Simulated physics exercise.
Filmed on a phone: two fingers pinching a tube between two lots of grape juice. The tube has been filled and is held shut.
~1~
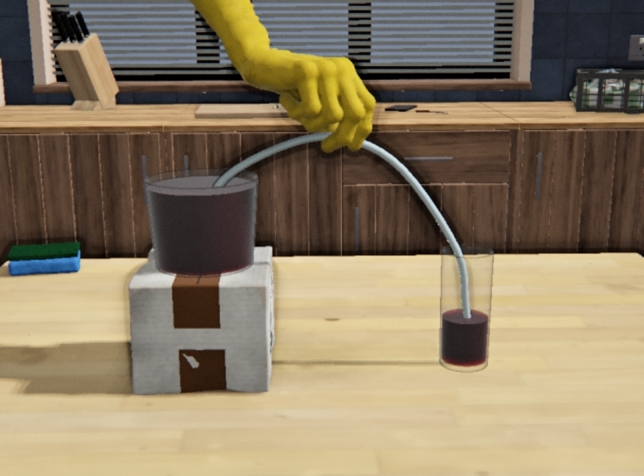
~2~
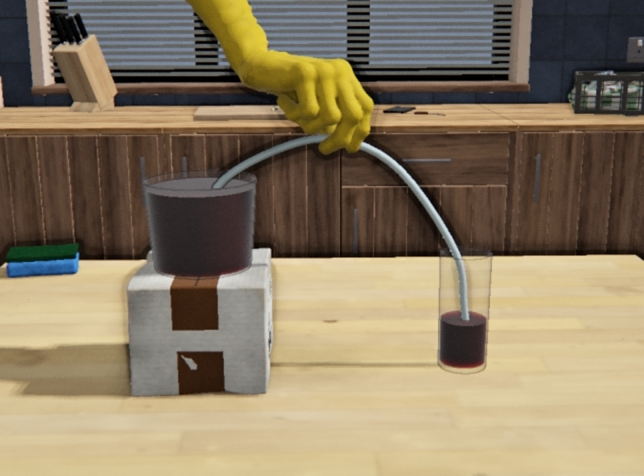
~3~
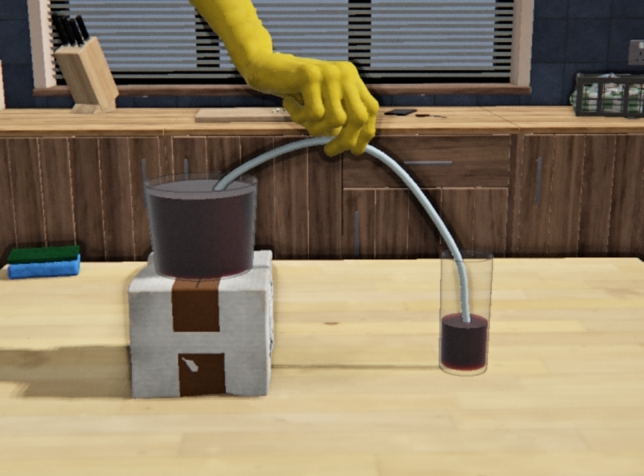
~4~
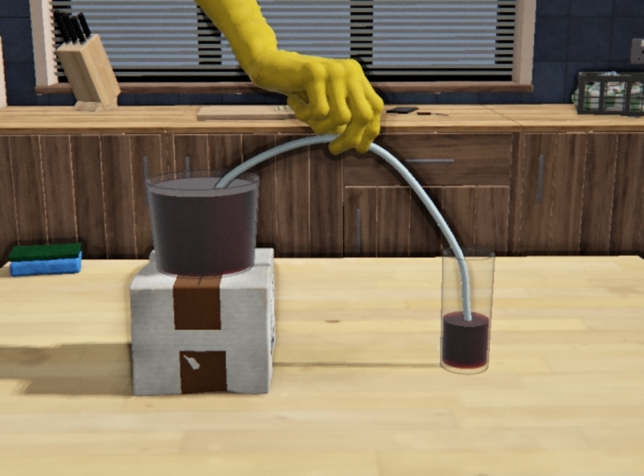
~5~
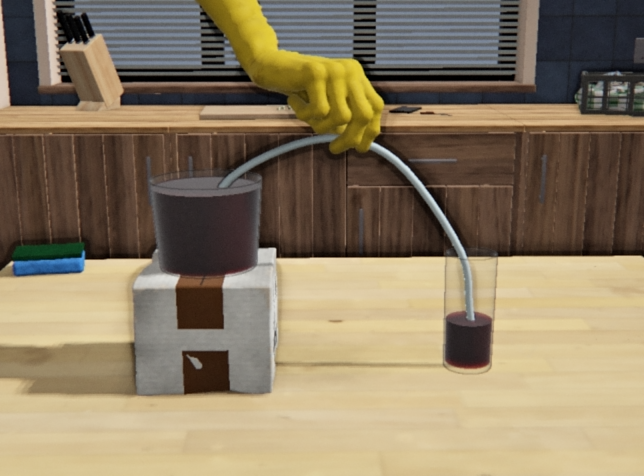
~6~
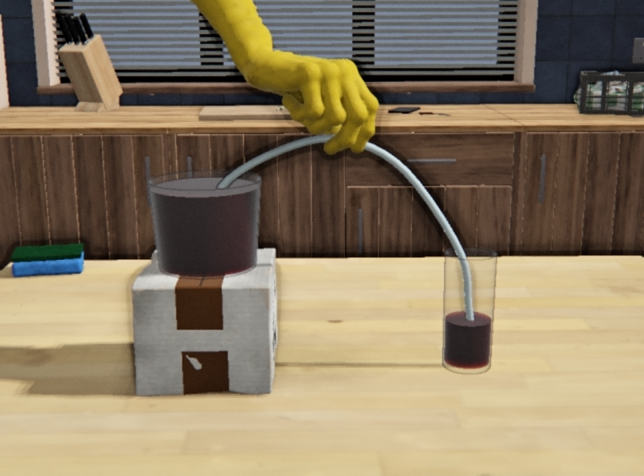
The clip opens on a yellow hand pinching a curved tube that runs from a nearly full tub of dark liquid on a box, at left, down into a tall glass about a third full on the tabletop at right. The hand keeps its grip, and both liquid levels stay unchanged throughout.
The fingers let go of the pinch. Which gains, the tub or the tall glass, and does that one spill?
It flows towards the right one, and the one that fills runs over.
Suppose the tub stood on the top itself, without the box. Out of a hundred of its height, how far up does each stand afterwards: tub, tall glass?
About 85 and 60 per cent.
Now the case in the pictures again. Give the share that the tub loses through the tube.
Roughly 85 per cent.
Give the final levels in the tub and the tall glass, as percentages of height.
First 15 %, second 100 %.
A moment on, the tub is about two thirds full; the tall glass is full to the brim; a puddle lies under the lower one.
Further on, the tub is about a third full; the tall glass is full to the brim; a puddle lies under the lower one.
When it is over, the tub is nearly empty; the tall glass is full to the brim; a puddle lies under the lower one.
